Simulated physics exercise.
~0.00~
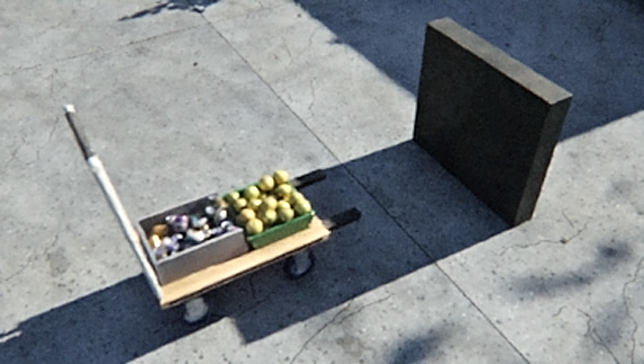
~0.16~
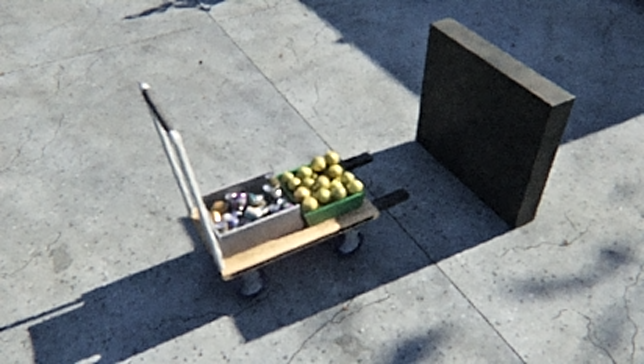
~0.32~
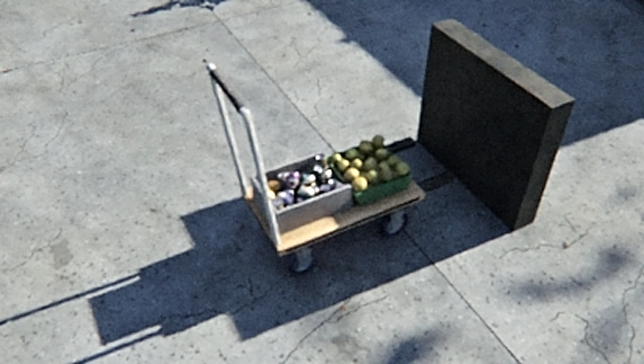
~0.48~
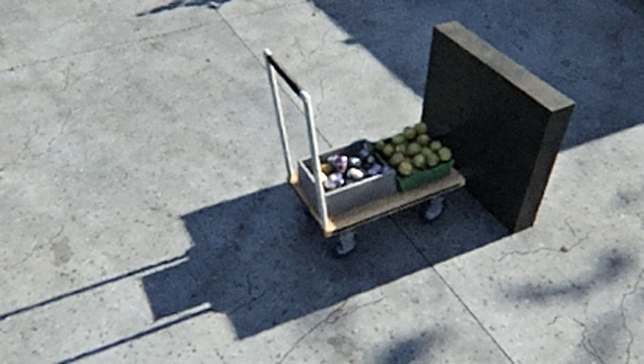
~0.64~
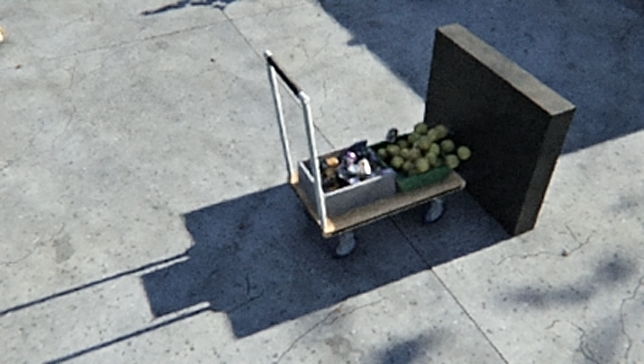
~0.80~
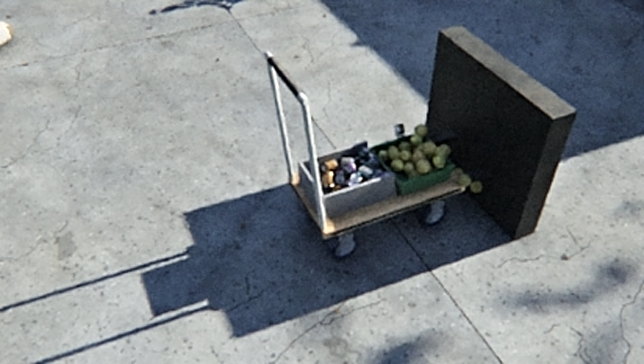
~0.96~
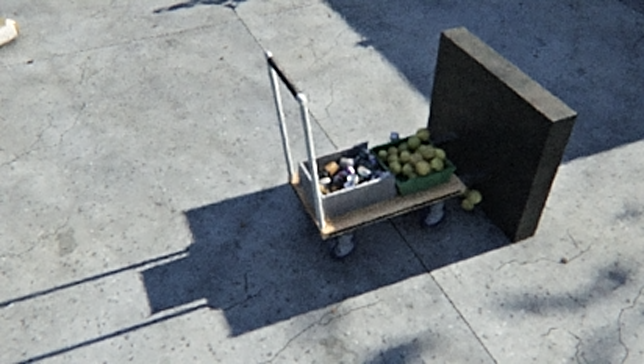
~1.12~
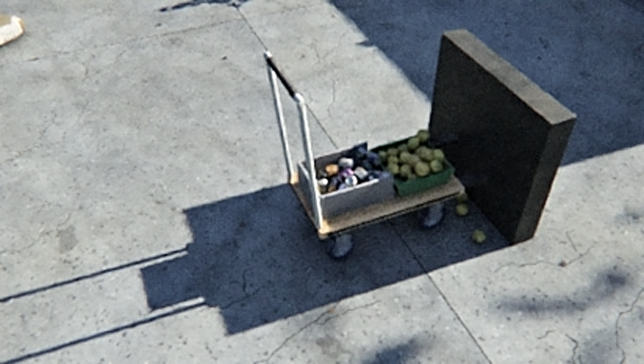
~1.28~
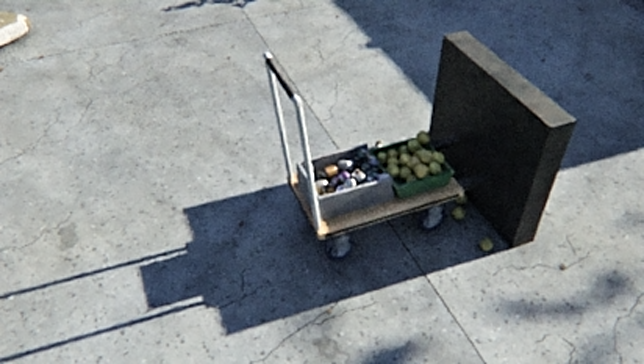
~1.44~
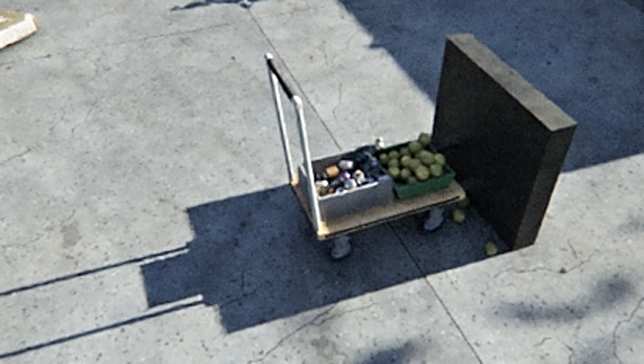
A cart of apples and cans rolls right, stops at a wall and spills some apples.
